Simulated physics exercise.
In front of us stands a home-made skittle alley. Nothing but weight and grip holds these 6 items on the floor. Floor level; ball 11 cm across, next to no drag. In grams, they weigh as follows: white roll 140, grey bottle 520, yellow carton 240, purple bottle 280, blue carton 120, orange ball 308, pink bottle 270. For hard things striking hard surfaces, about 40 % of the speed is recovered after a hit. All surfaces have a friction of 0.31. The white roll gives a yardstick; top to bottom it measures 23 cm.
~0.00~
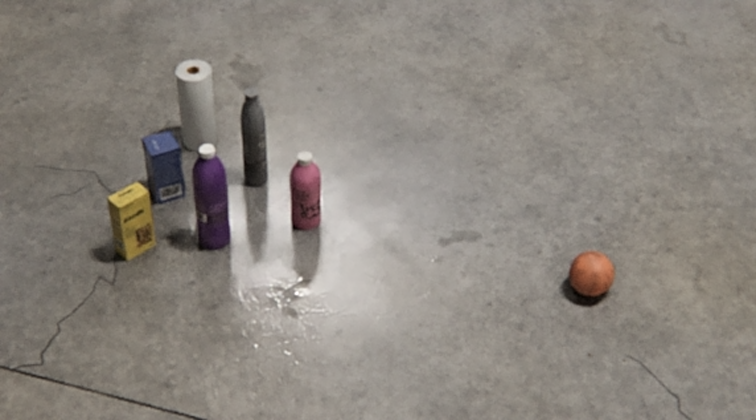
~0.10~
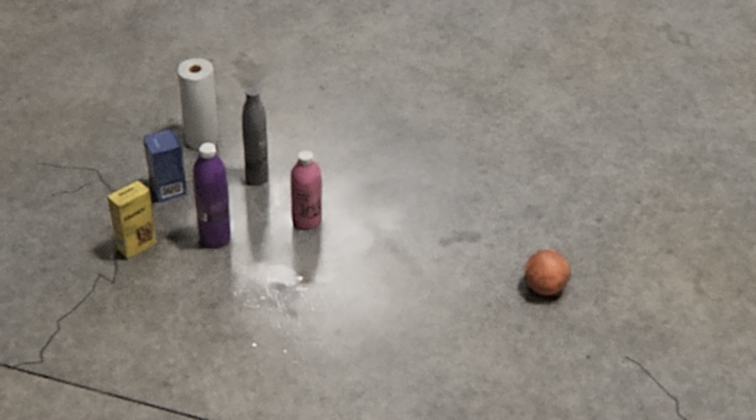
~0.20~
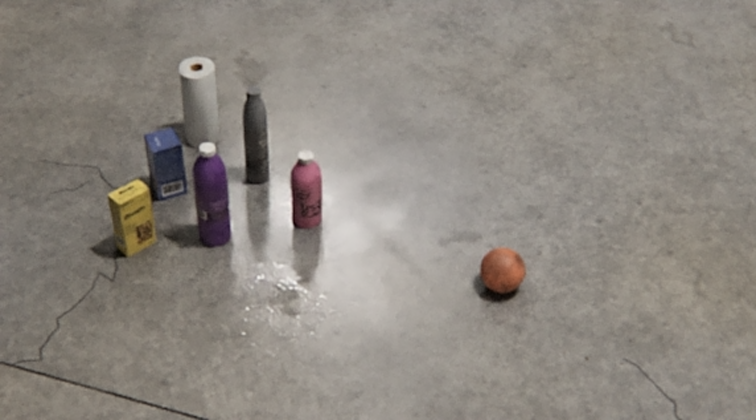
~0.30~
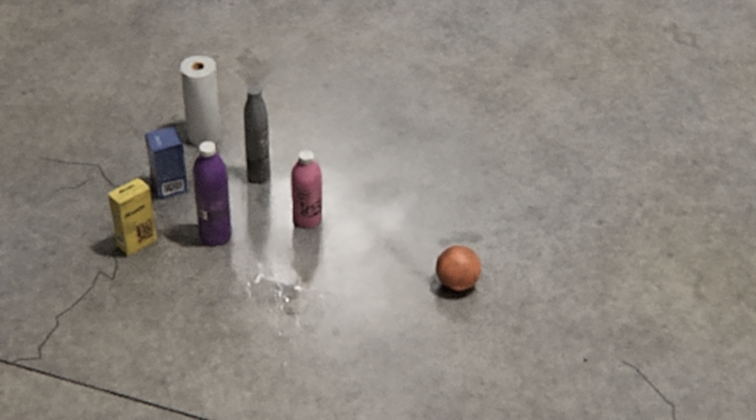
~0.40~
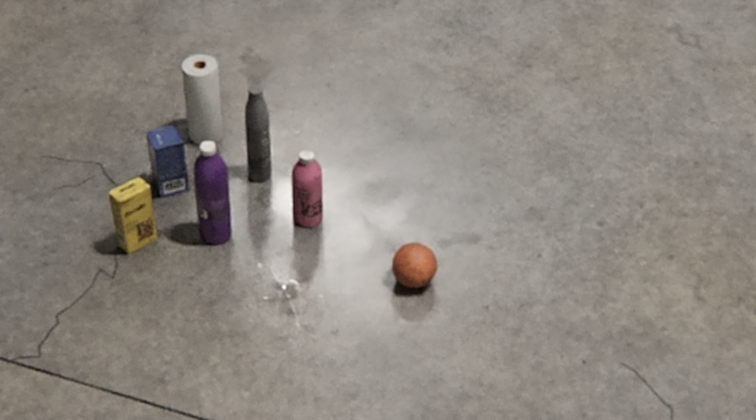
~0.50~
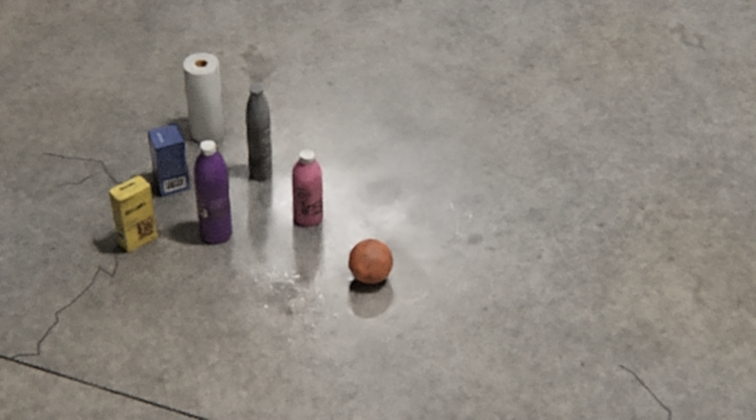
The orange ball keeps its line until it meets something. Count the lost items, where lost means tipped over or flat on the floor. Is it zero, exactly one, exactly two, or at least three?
It is exactly one.
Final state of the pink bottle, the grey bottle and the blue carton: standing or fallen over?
In the last frame the pink bottle remains up, the grey bottle remains up and the blue carton remains up.
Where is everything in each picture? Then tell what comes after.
In the first picture, ball has run 0 cm; orange ball (592, 274); white roll (197, 106); grey bottle (254, 137).
In the second picture, ball has run 10 cm; orange ball (547, 272); blue carton (165, 166).
In the third picture, ball has run 21 cm; orange ball (503, 270); yellow carton (133, 218).
In the fourth picture, ball has run 31 cm; orange ball (458, 268); blue carton (167, 163).
In the fifth picture, ball has run 42 cm; orange ball (415, 265); yellow carton (134, 216).
In the sixth picture, ball has run 52 cm; orange ball (371, 261); white roll (204, 99); grey bottle (259, 132).
After 0.90 s, ball has run 93 cm; orange ball near (201, 246).
After 1.40 s, ball has run 131 cm; orange ball near (37, 260); yellow carton on its side.
After 2.20 s, ball has run 186 cm; yellow carton on its side.
In the end (2.7 s), toppled on the floor, yellow carton; the other 5 under 8 cm from the start. At the end, from the last picture's camera, white roll near (204, 99), grey bottle near (259, 132).
